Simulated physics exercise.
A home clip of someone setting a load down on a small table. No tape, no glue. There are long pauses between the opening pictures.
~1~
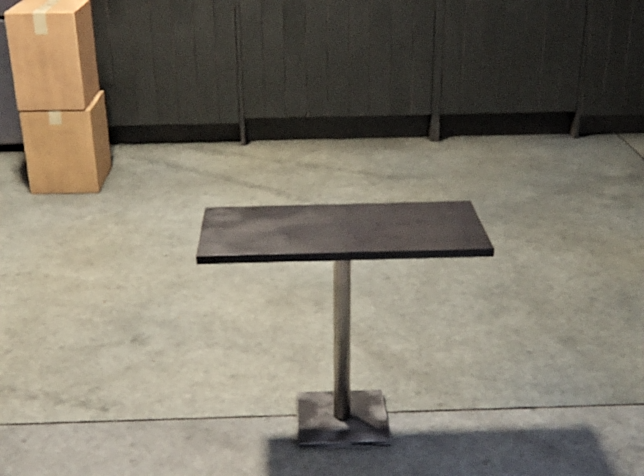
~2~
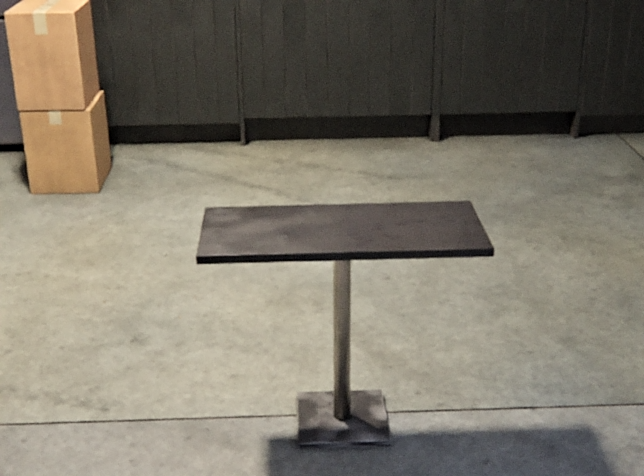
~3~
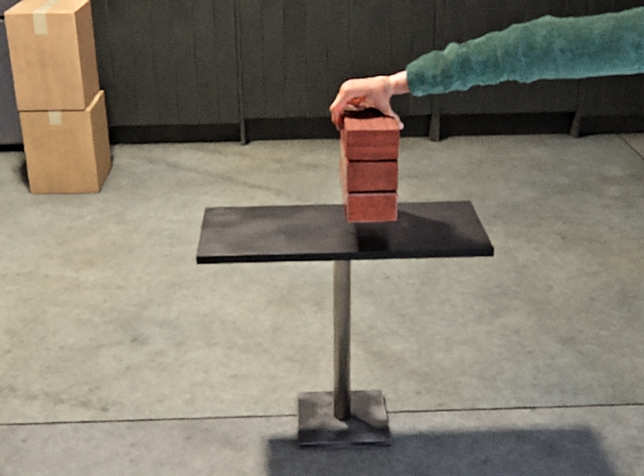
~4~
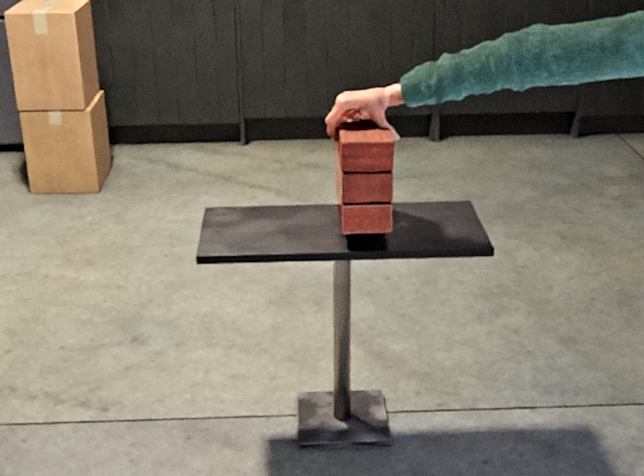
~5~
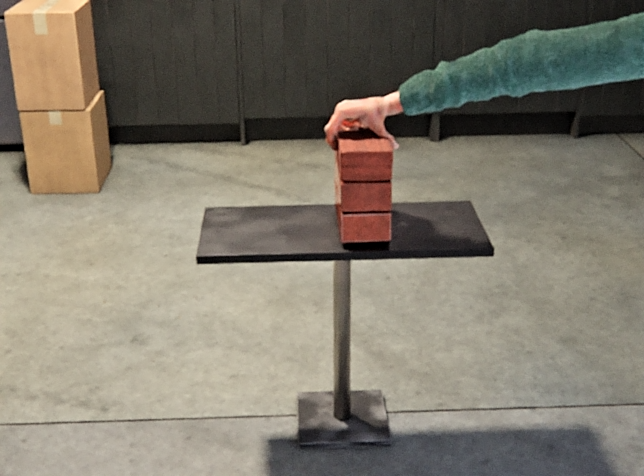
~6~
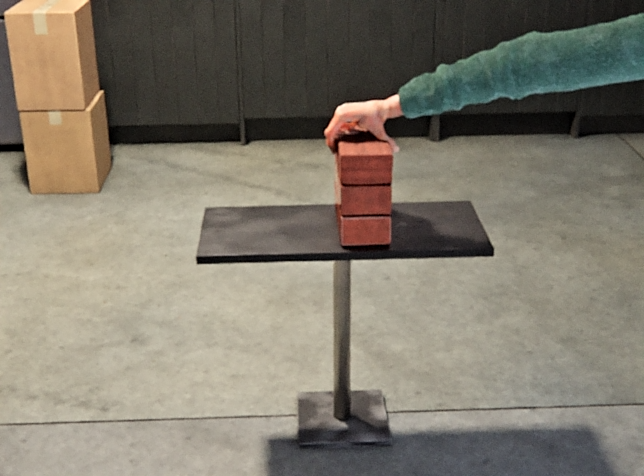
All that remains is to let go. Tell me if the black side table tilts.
Here the black side table stays flat on its feet.
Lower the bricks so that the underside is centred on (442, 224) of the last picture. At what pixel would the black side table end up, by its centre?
Near (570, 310).
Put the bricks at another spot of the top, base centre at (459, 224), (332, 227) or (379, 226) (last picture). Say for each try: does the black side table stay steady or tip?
The black side table overbalances; stands fast; holds firm.
Then, 0.40 s after the last picture, black side table at rest near (343, 231).
At rest, the black side table keeps steady, near (343, 231).
